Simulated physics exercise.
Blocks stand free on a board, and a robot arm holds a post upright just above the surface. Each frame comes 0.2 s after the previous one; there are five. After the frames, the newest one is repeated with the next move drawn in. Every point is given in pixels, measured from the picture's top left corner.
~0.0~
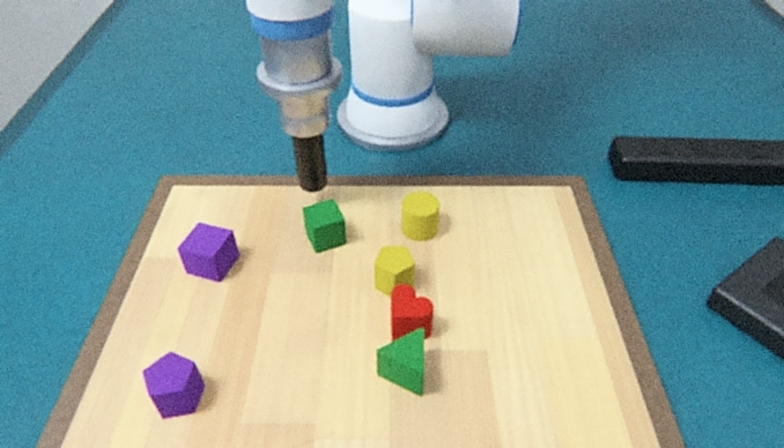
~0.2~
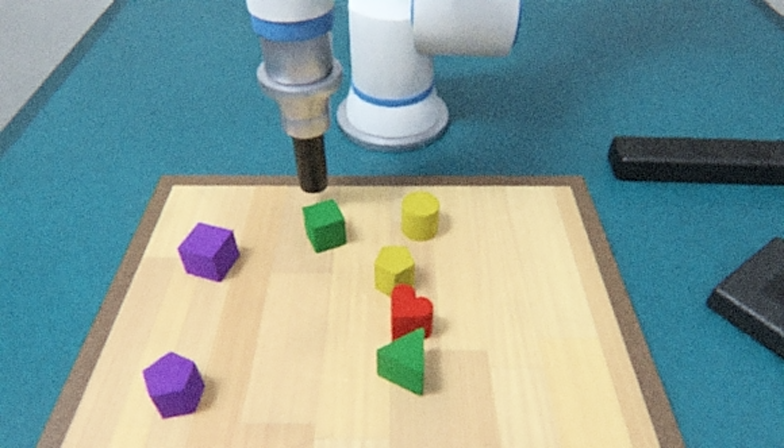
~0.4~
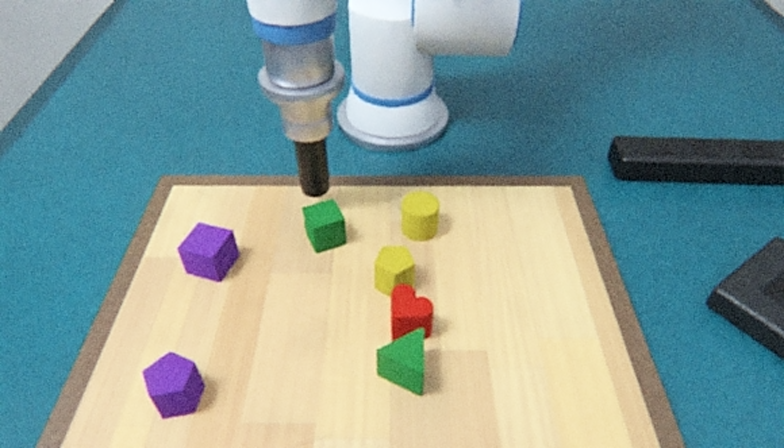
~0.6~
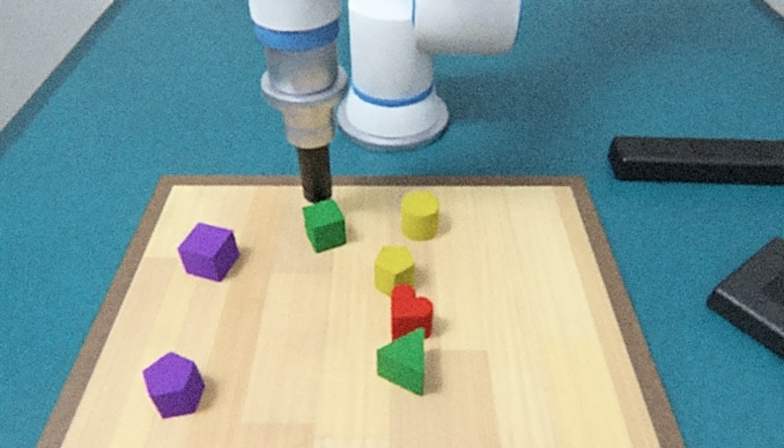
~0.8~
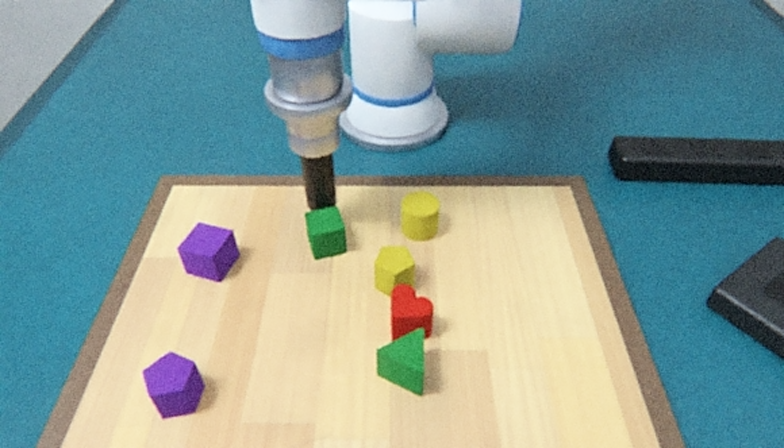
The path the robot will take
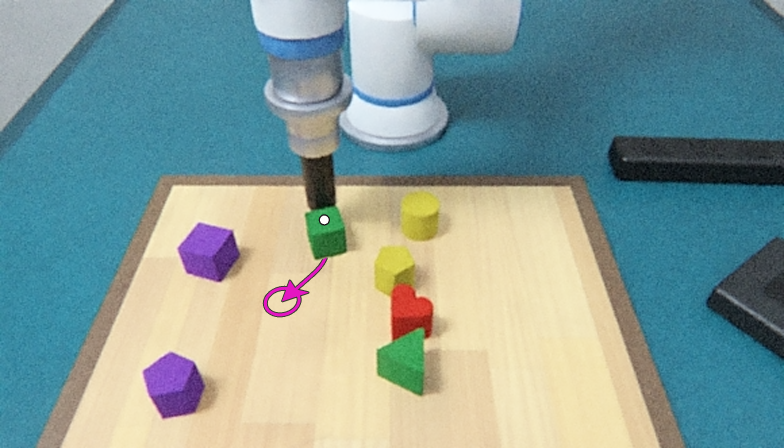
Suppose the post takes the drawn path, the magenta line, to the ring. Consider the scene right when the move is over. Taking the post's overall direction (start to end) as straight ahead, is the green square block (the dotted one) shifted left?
Yes - that is the case.
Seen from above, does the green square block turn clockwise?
No.
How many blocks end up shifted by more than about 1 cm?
I reckon the push displaces only one of the blocks by more than 1 cm.
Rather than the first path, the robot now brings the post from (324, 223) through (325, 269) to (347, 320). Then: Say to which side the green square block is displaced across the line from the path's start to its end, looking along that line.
Towards the right-hand side.
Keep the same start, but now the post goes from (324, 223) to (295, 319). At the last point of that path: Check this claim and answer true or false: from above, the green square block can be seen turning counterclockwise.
The claim holds.
The line goes from (324, 223) over (327, 249) and (311, 276) to (282, 301); the dot is on the green square block.
On the path given first. One third of the way, post (325, 231); green square block (325, 249).
Two thirds of the way, post (307, 258); green square block (318, 276), turned 20° anticlockwise.
At the end, post (278, 282); green square block (317, 282), turned 35° anticlockwise; yellow five-sided block unmoved.
